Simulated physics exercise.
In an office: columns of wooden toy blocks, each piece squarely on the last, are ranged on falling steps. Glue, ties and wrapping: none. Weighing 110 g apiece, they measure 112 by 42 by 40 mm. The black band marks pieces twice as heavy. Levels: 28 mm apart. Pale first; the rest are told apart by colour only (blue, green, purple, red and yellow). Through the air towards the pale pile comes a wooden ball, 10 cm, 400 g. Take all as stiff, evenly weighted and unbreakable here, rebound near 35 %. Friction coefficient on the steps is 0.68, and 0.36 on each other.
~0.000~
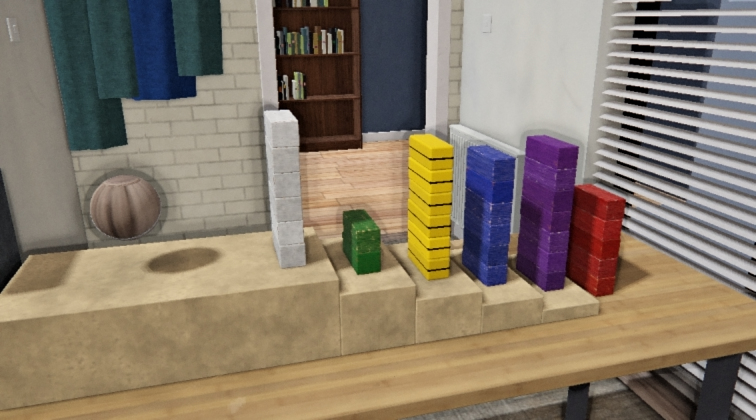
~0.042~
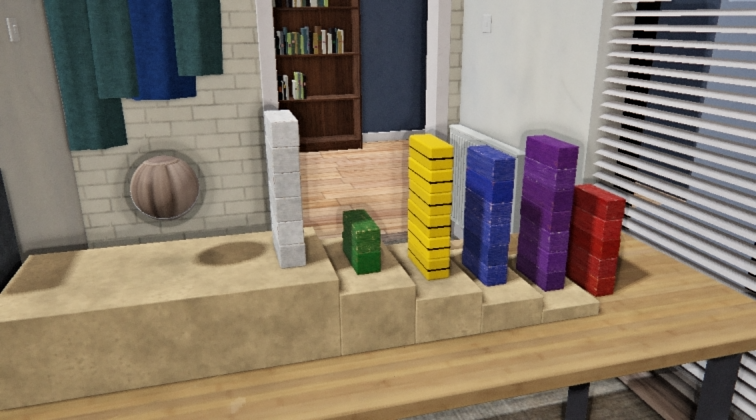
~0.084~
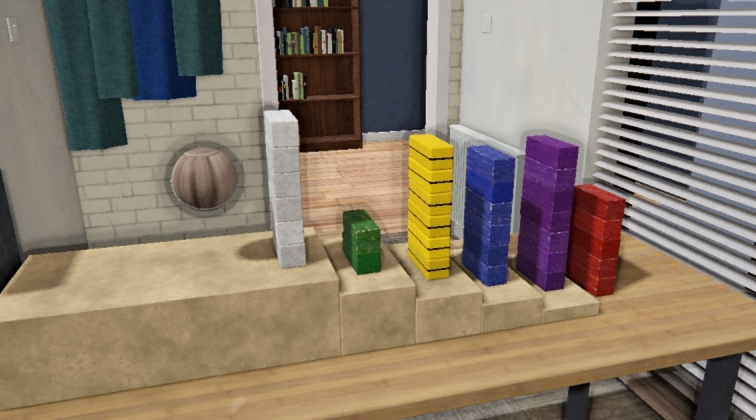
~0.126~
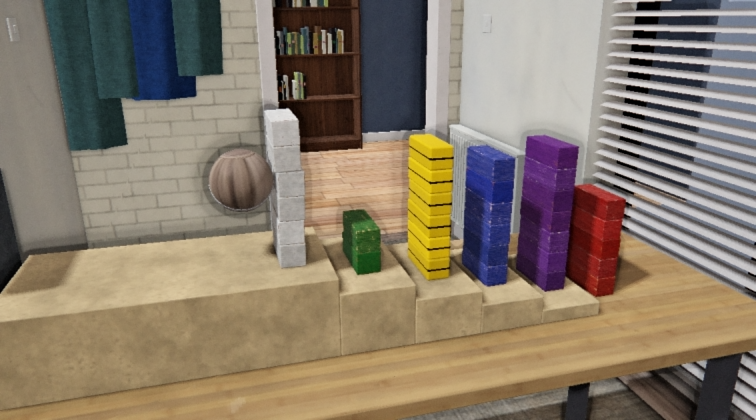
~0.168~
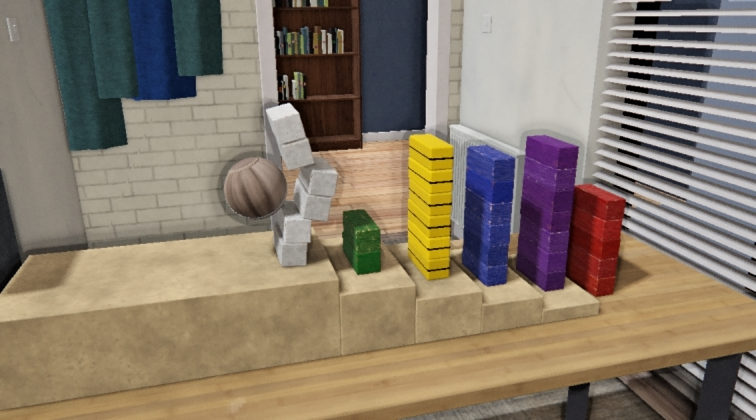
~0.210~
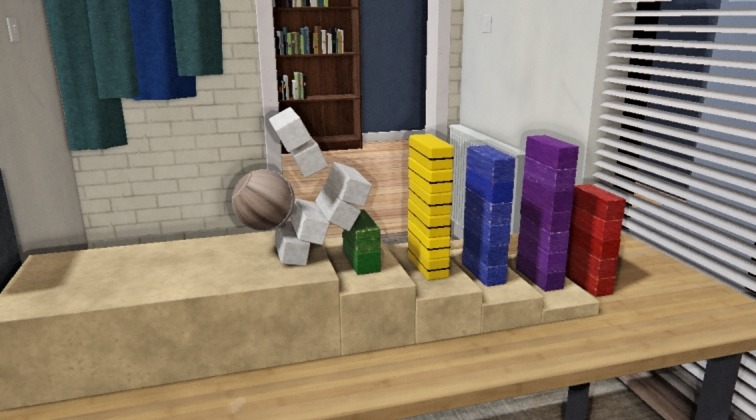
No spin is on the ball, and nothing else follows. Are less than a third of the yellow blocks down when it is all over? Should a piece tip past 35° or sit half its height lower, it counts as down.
Yes.
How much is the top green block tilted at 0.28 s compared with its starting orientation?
Angle from initial pose, roughly 0 deg - estimate.
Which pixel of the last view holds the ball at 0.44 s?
(216, 234), more or less.
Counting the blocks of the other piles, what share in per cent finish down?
It works out at roughly 5 per cent.
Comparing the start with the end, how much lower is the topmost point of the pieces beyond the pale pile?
About 0 cm lower.
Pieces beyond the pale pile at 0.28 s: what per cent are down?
0 per cent.
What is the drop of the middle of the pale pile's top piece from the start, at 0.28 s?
The top piece is some 6 centimetres lower than at the start.
Around 0.28 s, 5 of the pale pile down; none of the 6 yellow blocks down (0 of 26 in all colours); top yellow block unmoved; top green block displaced 16 mm.
Around 0.44 s, 5 of the pale pile down; none of the 6 yellow blocks down (1 of 26 in all colours); top yellow block displaced 5 mm; top green block tipped 40°, 14 mm lower.
Finally (1.4 s), 5 of the pale pile down; none of the 6 yellow blocks down (1 of 26 in all colours); top yellow block displaced 5 mm; top green block tipped 41°, 14 mm lower. That is 0 per cent. Seen by the last camera, middles, top yellow block near (433, 151), top green block near (391, 236).
